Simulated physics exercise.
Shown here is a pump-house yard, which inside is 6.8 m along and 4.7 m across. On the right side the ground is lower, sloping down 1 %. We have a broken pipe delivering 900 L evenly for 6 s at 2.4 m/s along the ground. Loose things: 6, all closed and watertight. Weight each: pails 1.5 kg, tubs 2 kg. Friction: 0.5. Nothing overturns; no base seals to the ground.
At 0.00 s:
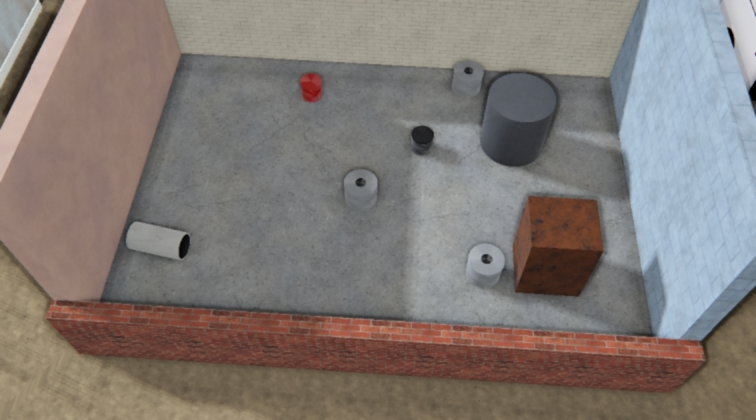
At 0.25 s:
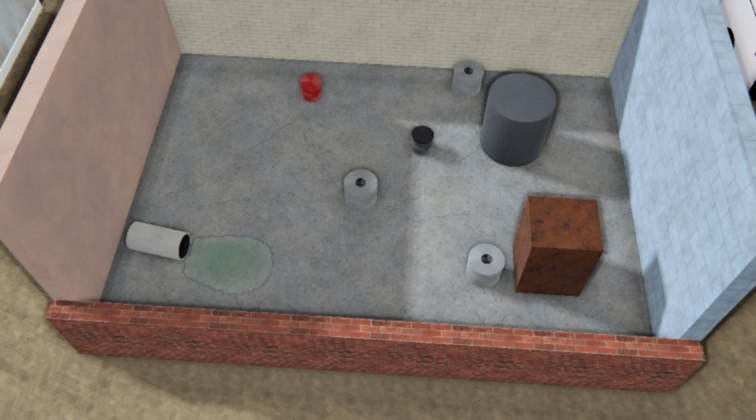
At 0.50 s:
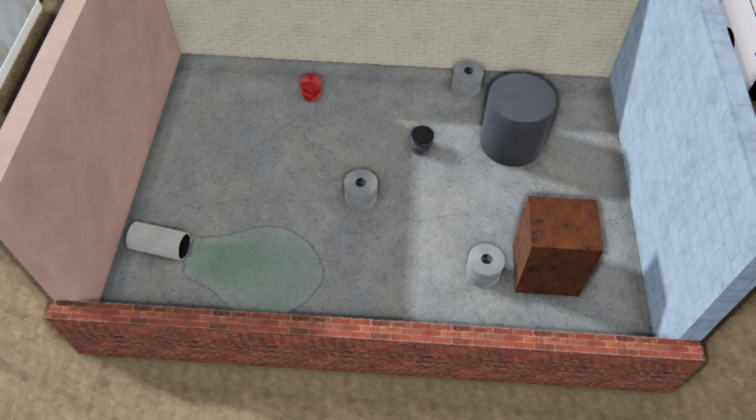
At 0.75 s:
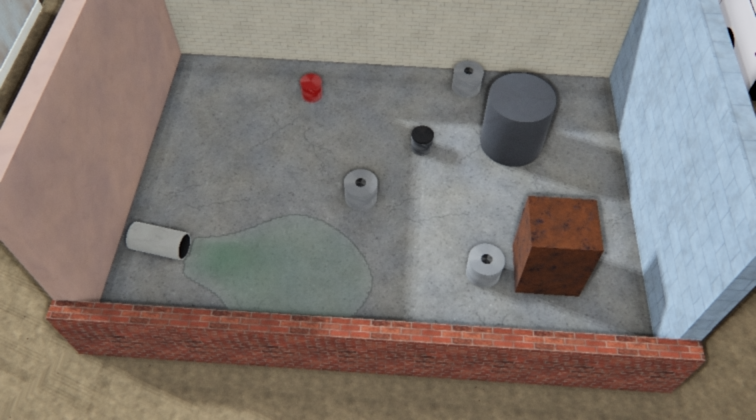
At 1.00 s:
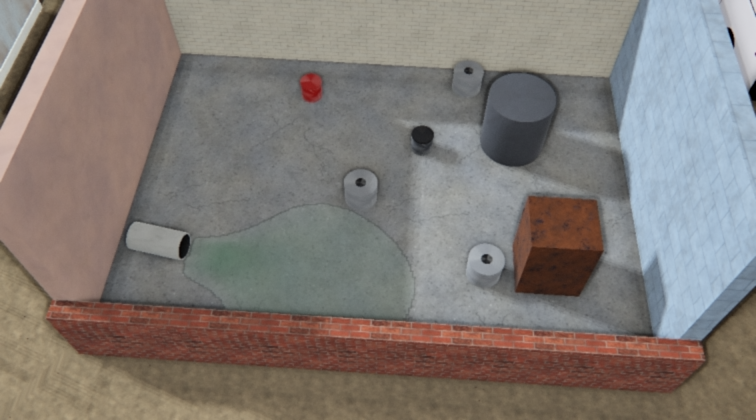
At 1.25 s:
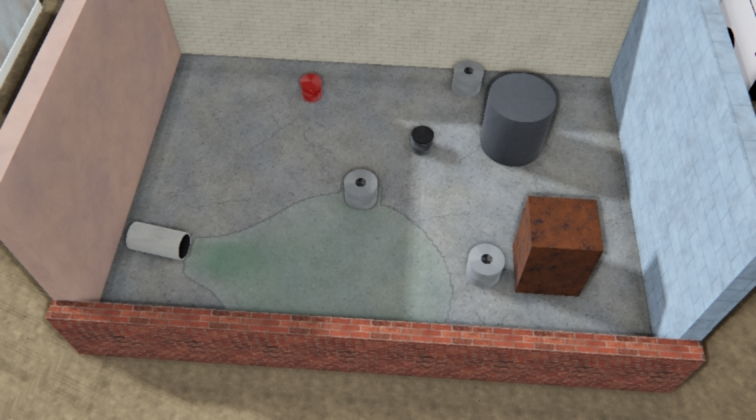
A walled yard with a grey concrete floor is seen from high above its low red-brick front wall, between pink and blue side walls. A pale pipe lies at left, with a red pail toward the back, a small black container, three light-grey cylinders, a dark drum and a rusty block farther right. Greenish water spreads rightward from the pipe, reaching the middle cylinder, while the objects and camera stay still.
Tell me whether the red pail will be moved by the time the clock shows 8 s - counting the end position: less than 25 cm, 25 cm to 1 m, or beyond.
It's next to no displacement.
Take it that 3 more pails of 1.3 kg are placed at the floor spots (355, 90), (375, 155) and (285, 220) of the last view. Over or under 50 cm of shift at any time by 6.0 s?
In that order: Short of it, under, under.
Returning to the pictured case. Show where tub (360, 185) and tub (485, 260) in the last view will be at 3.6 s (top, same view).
They end up about (400, 144) and (500, 228) in the last view.
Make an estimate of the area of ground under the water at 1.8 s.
About 7.5 m2 is covered.
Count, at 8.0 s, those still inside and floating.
5.
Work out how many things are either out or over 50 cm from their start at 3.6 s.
Count then: 2.
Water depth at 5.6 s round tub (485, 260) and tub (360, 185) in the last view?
Depth approx. 9 cm / 2 cm.
After 1.8 s the red pail is near (311, 81), 0.0 m from its start, aground; 0 afloat.
After 3.6 s the red pail is near (311, 81), 0.0 m from its start, aground; 1 afloat.
After 5.6 s the red pail is near (311, 81), 0.0 m from its start, aground; 3 afloat.
After 8.0 s the red pail is near (311, 81), 0.0 m from its start, aground; 5 afloat.
